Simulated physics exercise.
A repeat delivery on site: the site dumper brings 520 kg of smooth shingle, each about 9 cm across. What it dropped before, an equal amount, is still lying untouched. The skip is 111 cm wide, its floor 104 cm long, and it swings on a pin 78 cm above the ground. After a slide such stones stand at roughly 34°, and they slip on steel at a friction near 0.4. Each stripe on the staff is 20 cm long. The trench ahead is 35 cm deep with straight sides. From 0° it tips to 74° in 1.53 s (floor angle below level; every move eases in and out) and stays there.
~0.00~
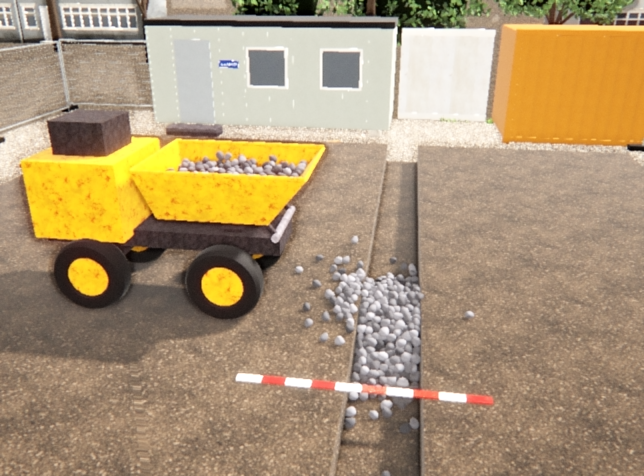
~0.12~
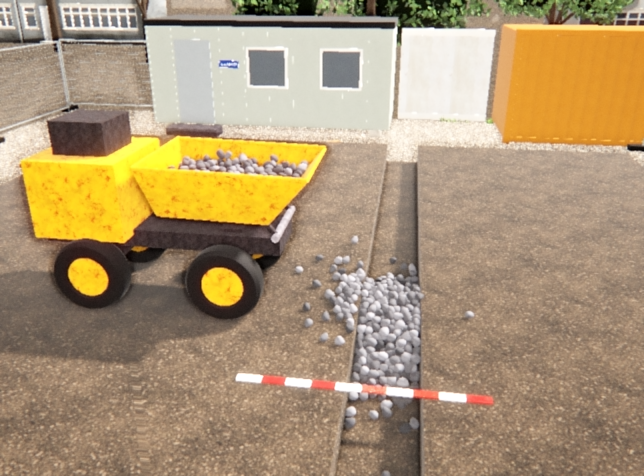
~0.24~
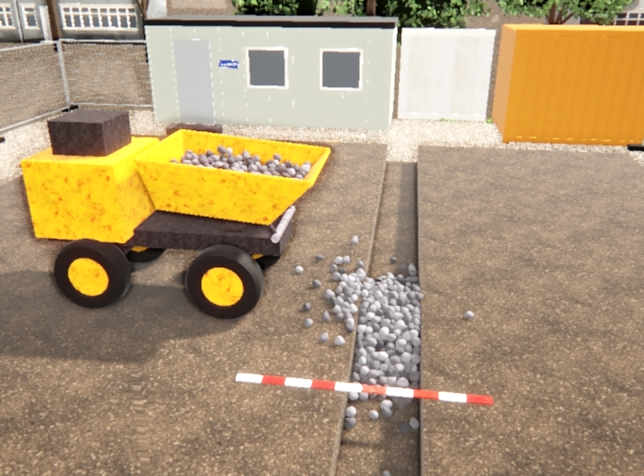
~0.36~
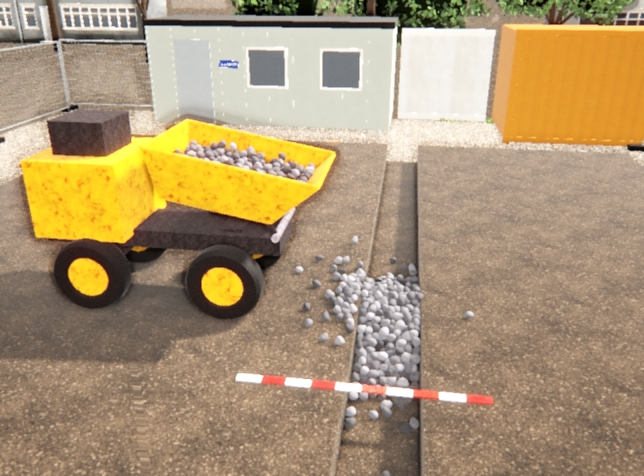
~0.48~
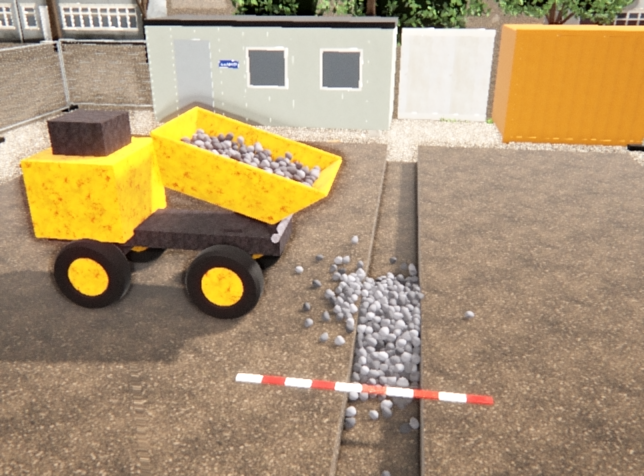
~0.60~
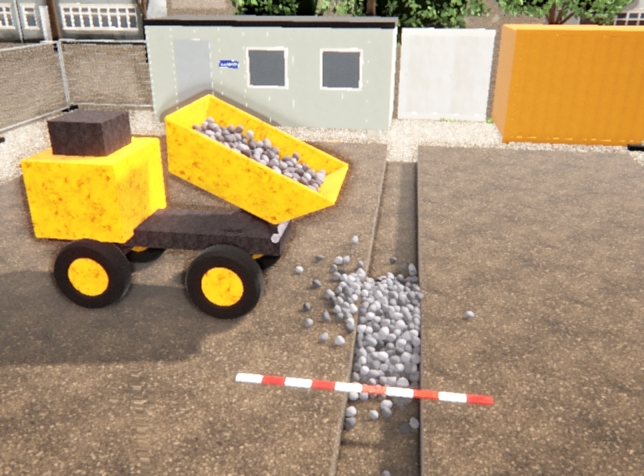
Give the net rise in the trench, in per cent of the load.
Some 60 per cent is added.
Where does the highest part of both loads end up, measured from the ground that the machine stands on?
About 24 cm above it.
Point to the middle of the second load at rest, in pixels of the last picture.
Near (411, 300).
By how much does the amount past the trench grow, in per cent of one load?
Some 40 per cent of a load.
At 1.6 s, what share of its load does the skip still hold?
About 50 per cent.
After 1.1 s the floor is at 63°; in per cent of one load, 100 in the skip, 8 short of the trench, 92 in the trench; the foremost stones are at (420, 320).
After 1.6 s the floor is at 74°; in per cent of one load, 52 in the skip, 9 short of the trench, 137 in the trench, 2 past the trench; the foremost stones are at (439, 299).
After 2.0 s the floor is at 74°; in per cent of one load, 18 in the skip, 8 short of the trench, 146 in the trench, 29 past the trench; the foremost stones are at (505, 313).
After 4.7 s the floor is at 74°; in per cent of one load, 0 in the skip, 8 short of the trench, 152 in the trench, 40 past the trench; the foremost stones are at (625, 317). Net gain in the trench, 60.
